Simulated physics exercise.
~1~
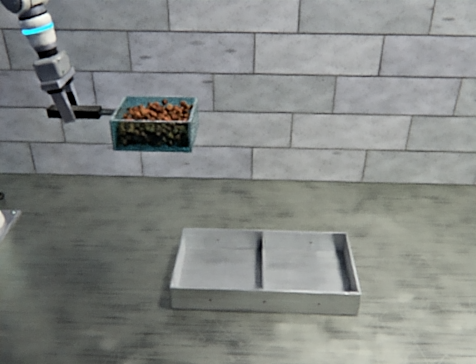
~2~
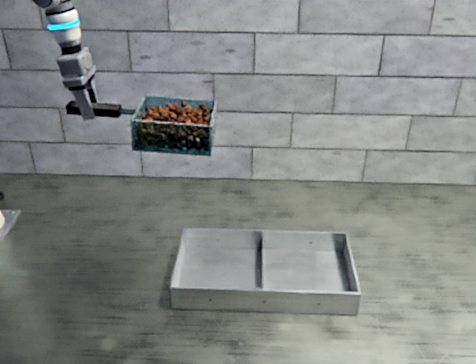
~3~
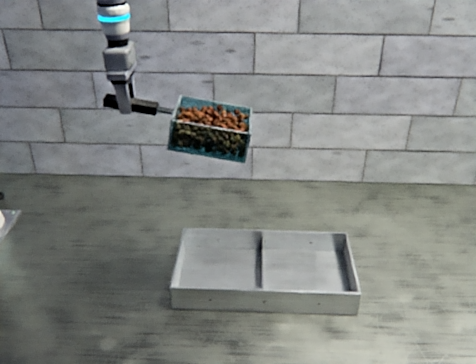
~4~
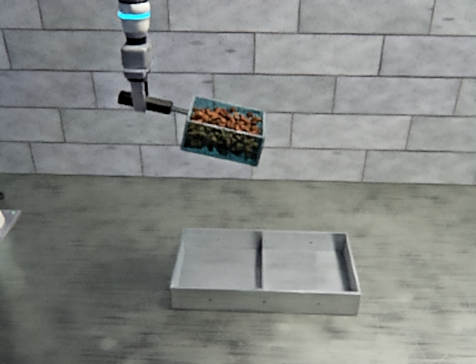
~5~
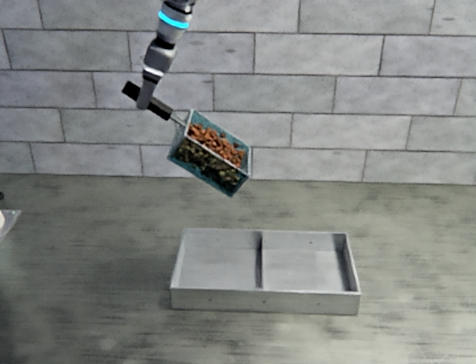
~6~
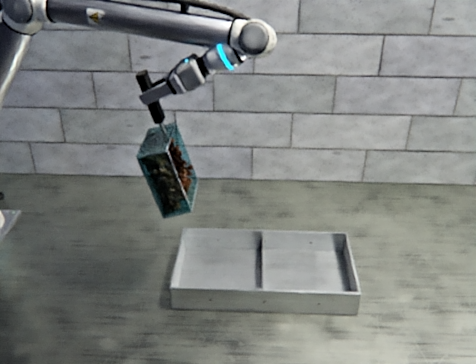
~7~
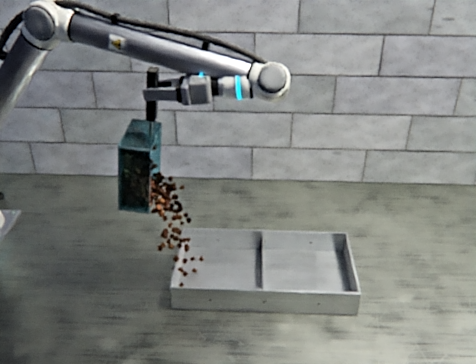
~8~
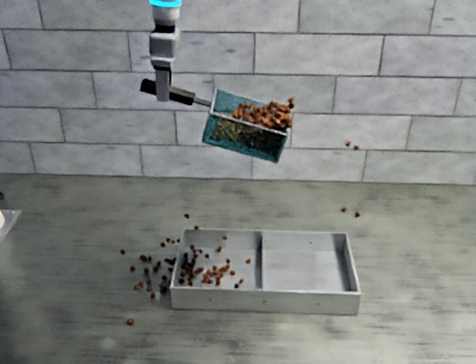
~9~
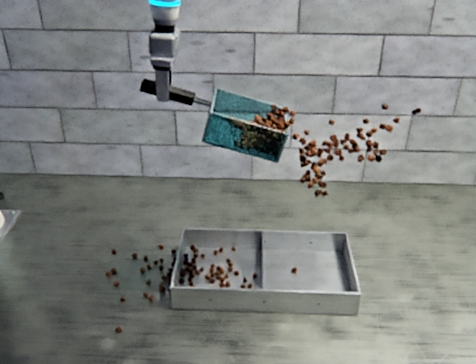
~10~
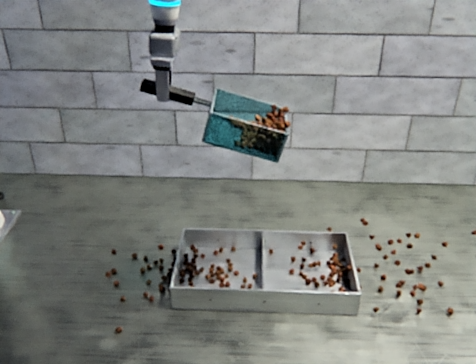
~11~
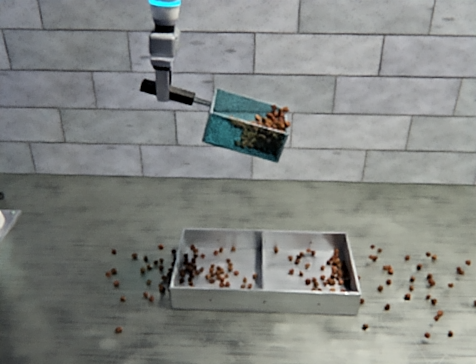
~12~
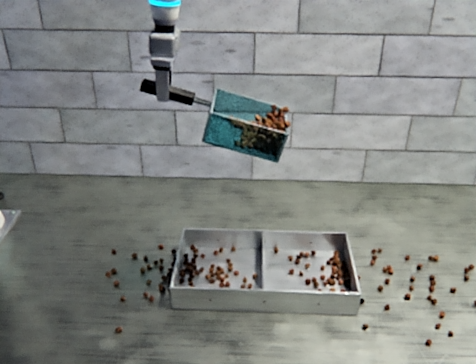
On a grey surface before a pale brick wall, a robot arm holds a teal, see-through box of brown pellets above and to the left of a shallow tray with two compartments. The arm carries the box right, tipping it gradually, then swings it back left as it turns steeply downward. Pellets pour out, some landing in the left compartment and some beside the tray. The box then swings up and right to a slight tilt, flinging more pellets rightward. These scatter into the right compartment and across the surface beyond. The arm stops, still holding many pellets in the box.
